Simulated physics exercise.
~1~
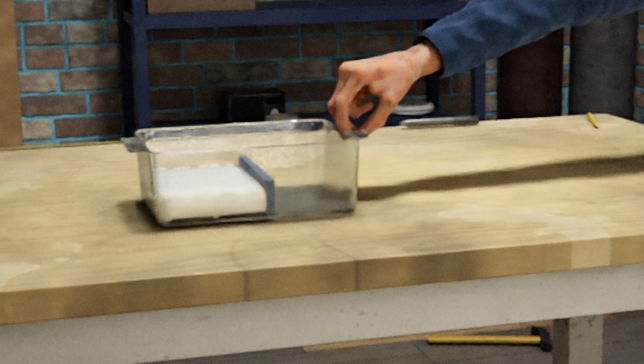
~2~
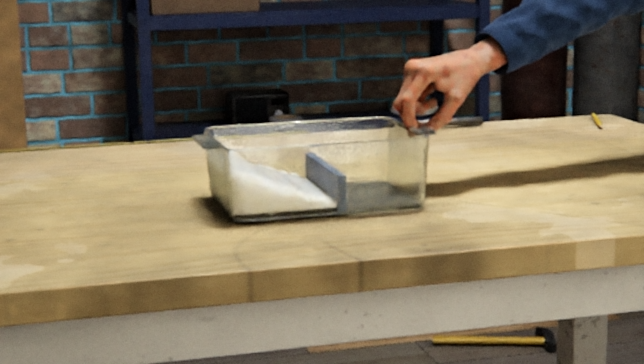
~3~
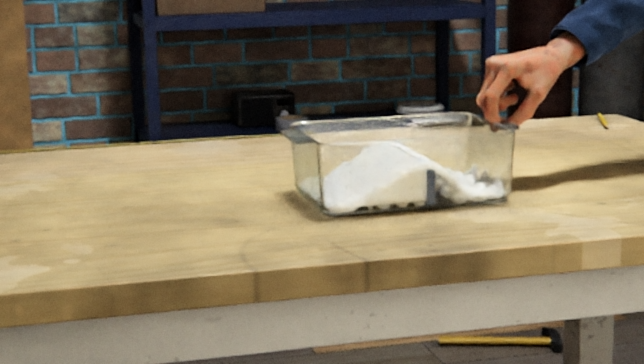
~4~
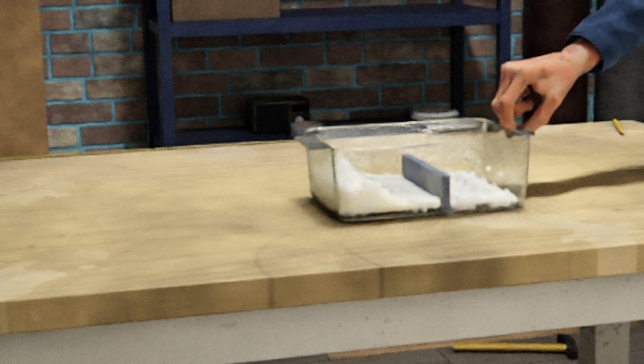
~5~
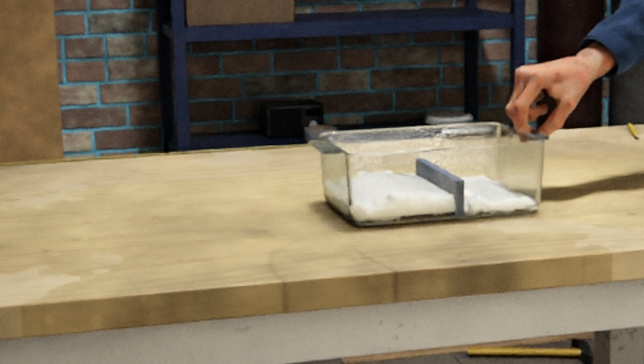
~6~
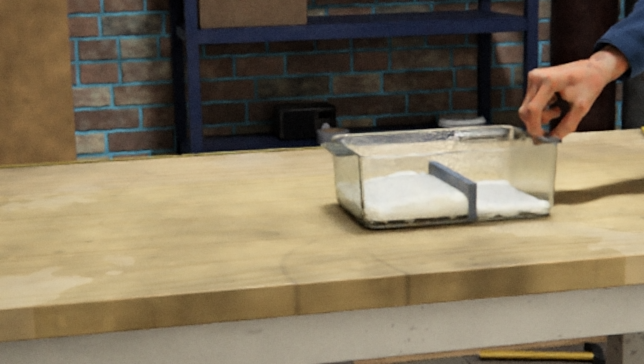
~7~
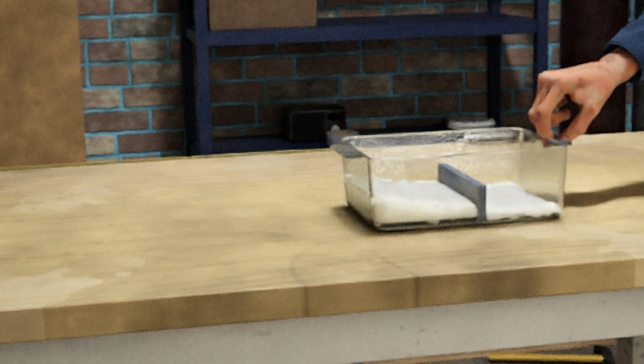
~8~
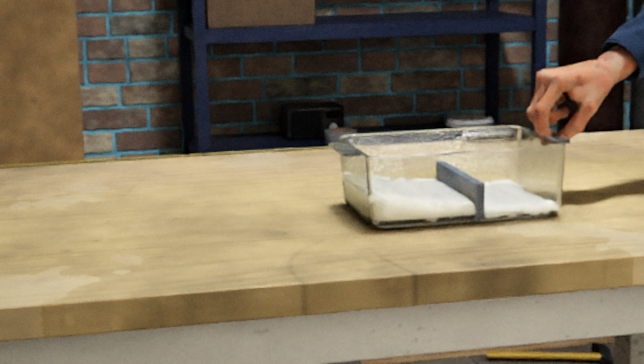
A hand pulls a clear box right, and white liquid sloshes over its divider, settling on both sides.
